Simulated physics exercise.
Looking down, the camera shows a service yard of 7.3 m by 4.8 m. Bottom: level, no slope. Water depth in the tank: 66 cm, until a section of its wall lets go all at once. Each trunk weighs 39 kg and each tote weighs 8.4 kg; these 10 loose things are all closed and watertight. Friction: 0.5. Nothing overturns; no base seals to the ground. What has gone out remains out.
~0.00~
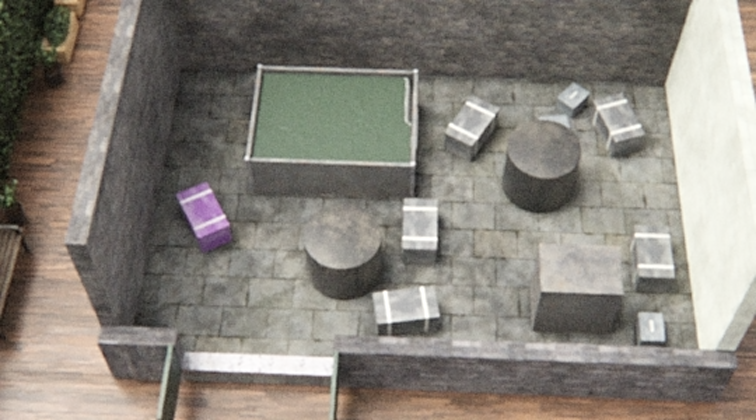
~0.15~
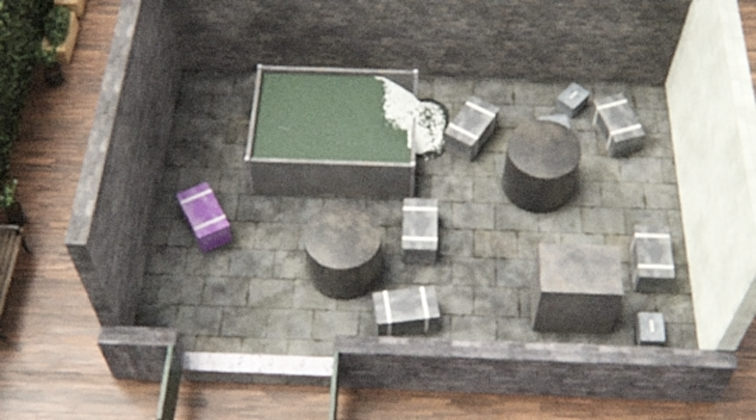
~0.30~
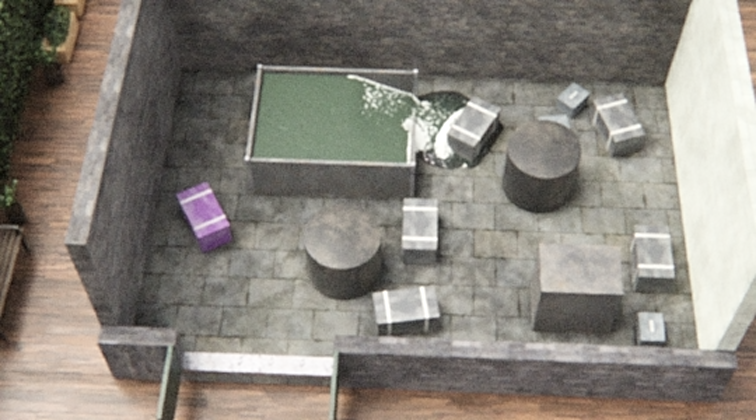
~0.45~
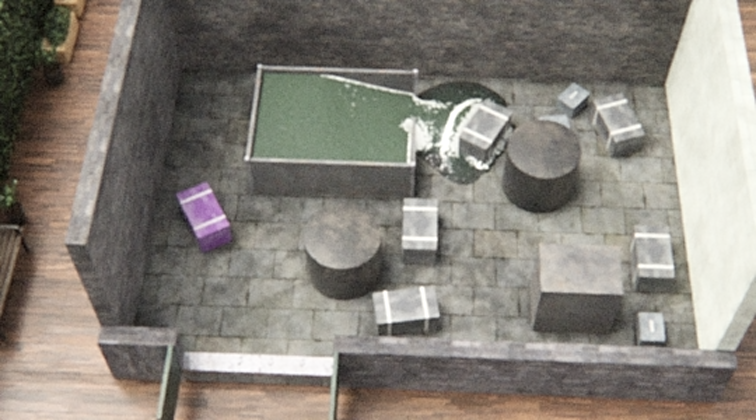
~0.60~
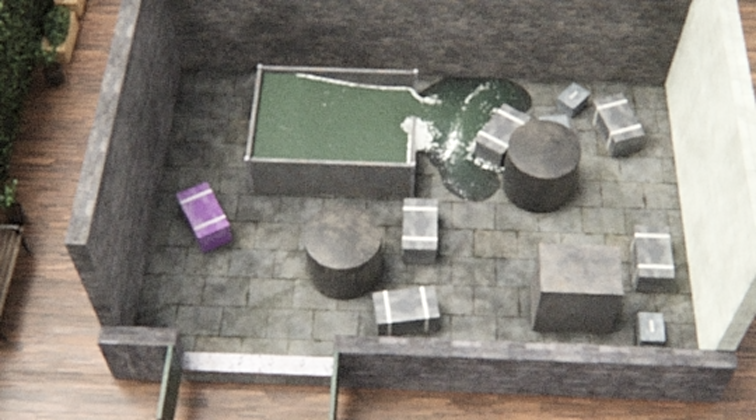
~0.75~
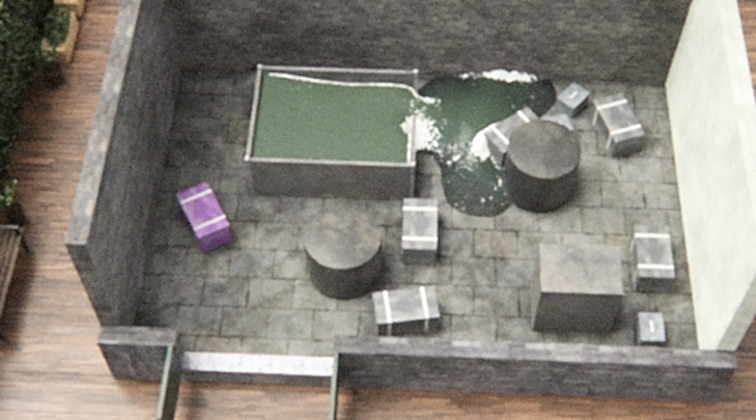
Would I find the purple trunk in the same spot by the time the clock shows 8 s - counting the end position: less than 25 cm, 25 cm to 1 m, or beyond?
I'd bet it stays anchored there.
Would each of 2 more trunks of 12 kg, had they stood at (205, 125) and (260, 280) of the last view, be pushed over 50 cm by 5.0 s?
In sequence: Within it, then within it.
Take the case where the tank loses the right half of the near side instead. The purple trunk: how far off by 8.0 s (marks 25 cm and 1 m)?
The purple trunk drifts a modest way.
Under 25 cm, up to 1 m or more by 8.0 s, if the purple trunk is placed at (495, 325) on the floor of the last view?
Outcome: It is shifted a bit.
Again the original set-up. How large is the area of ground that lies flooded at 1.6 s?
Close to 11.0 m2, I'd say.
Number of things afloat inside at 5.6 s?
Then: 5.
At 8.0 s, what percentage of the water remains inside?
100 % or so.
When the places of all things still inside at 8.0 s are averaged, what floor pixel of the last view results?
I'd put it close to (469, 269) in the last view.
After 1.6 s the purple trunk is near (203, 210), 0.0 m from its start, aground; 0 of 10 are out; 1 afloat.
After 3.6 s the purple trunk is near (203, 210), 0.0 m from its start, aground; 0 of 10 are out; 2 afloat.
After 5.6 s the purple trunk is near (203, 210), 0.0 m from its start, aground; 0 of 10 are out; 5 afloat.
After 8.0 s the purple trunk is near (203, 210), 0.0 m from its start, aground; 0 of 10 are out; 5 afloat.
